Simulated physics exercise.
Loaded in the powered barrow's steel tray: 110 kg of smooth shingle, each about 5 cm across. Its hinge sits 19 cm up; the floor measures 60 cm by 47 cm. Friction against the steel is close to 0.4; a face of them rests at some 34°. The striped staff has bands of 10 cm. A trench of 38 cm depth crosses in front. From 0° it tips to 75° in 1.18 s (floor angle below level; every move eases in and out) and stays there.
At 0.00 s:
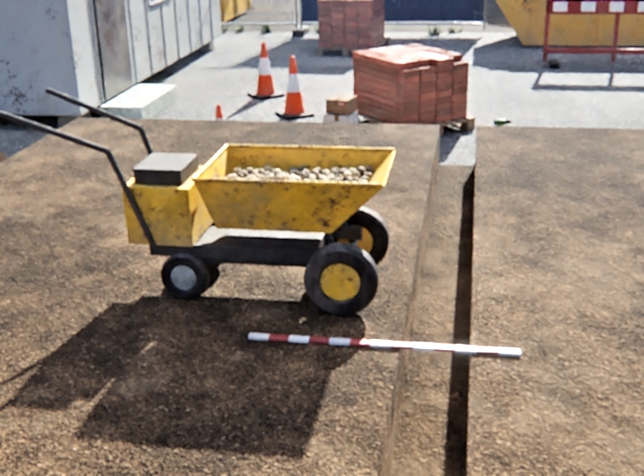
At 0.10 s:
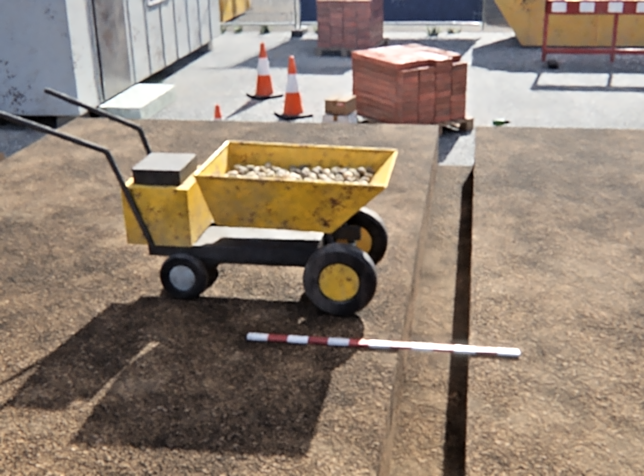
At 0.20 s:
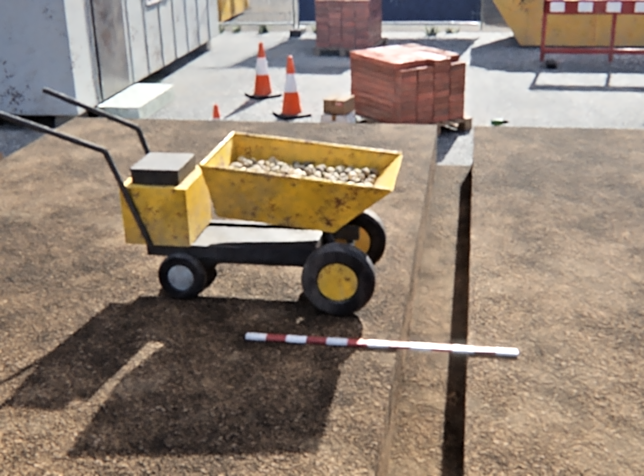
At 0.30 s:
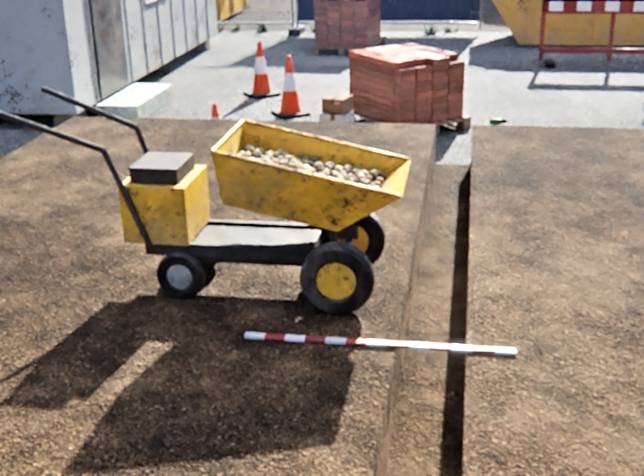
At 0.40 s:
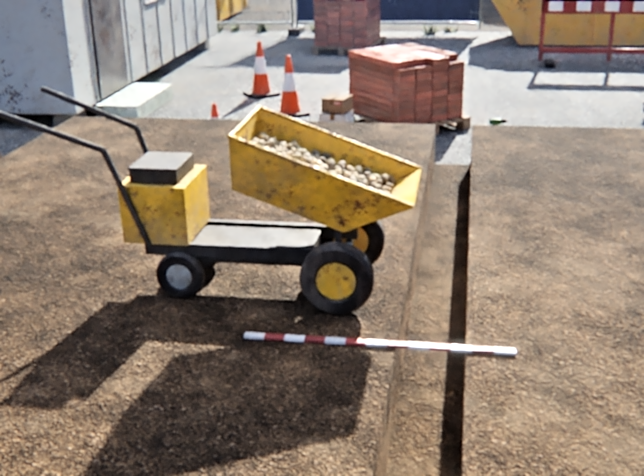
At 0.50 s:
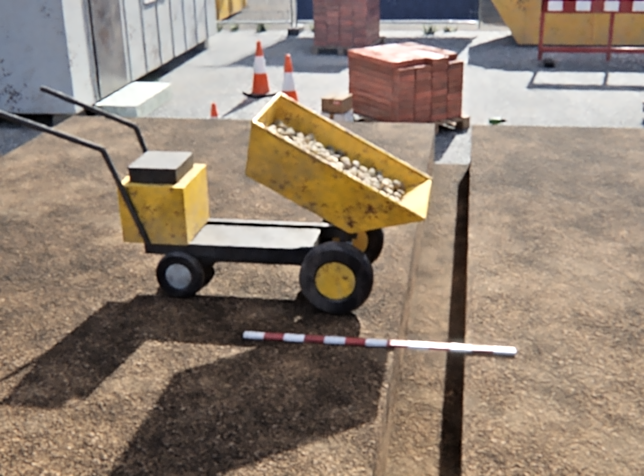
On a building site, a yellow barrow's stone-filled tray tilts steadily forward to the right.
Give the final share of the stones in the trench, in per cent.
Close to 24 in a hundred.
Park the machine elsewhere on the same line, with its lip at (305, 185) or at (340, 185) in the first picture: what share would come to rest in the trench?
First some 85, then 85 per cent.
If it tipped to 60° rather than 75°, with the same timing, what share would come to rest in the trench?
In that case some 30 per cent.
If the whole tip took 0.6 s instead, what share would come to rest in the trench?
Then about 20 per cent.
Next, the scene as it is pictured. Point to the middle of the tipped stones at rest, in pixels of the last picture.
Around (515, 296).
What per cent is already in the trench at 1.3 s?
Some 10 per cent.
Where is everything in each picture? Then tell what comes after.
In the first picture, the tray is at 0°, its lip at (383, 186); the top of the load is at (321, 173).
In the second picture, the tray is at 2°, its lip at (385, 187); the top of the load is at (296, 173); the stones move at 0.2 m/s on average.
In the third picture, lip at (391, 191), floor tilted 6°, highest stones at (252, 166); the stones move at 0.5 m/s on average.
In the fourth picture, lip at (401, 197), floor tilted 12°, highest stones at (254, 154); the stones move at 0.6 m/s on average.
In the fifth picture, the tray is at 20°, its lip at (413, 207); the top of the load is at (263, 143); the stones move at 0.7 m/s on average.
In the sixth picture, lip at (425, 219), floor tilted 29°, highest stones at (280, 131); the stones move at 0.8 m/s on average.
After 0.9 s the floor is at 63°; 100 % in the tray; the foremost stones are at (450, 253).
After 1.3 s the floor is at 75°; 36 % in the tray, 9 % in the trench, 55 % past the trench; the foremost stones are at (575, 296).
After 1.6 s the floor is at 75°; 3 % in the tray, 19 % in the trench, 78 % past the trench; the foremost stones are past the picture's edge.
After 3.6 s the floor is at 75°; 0 % in the tray, 24 % in the trench, 76 % past the trench; the foremost stones are past the picture's edge.
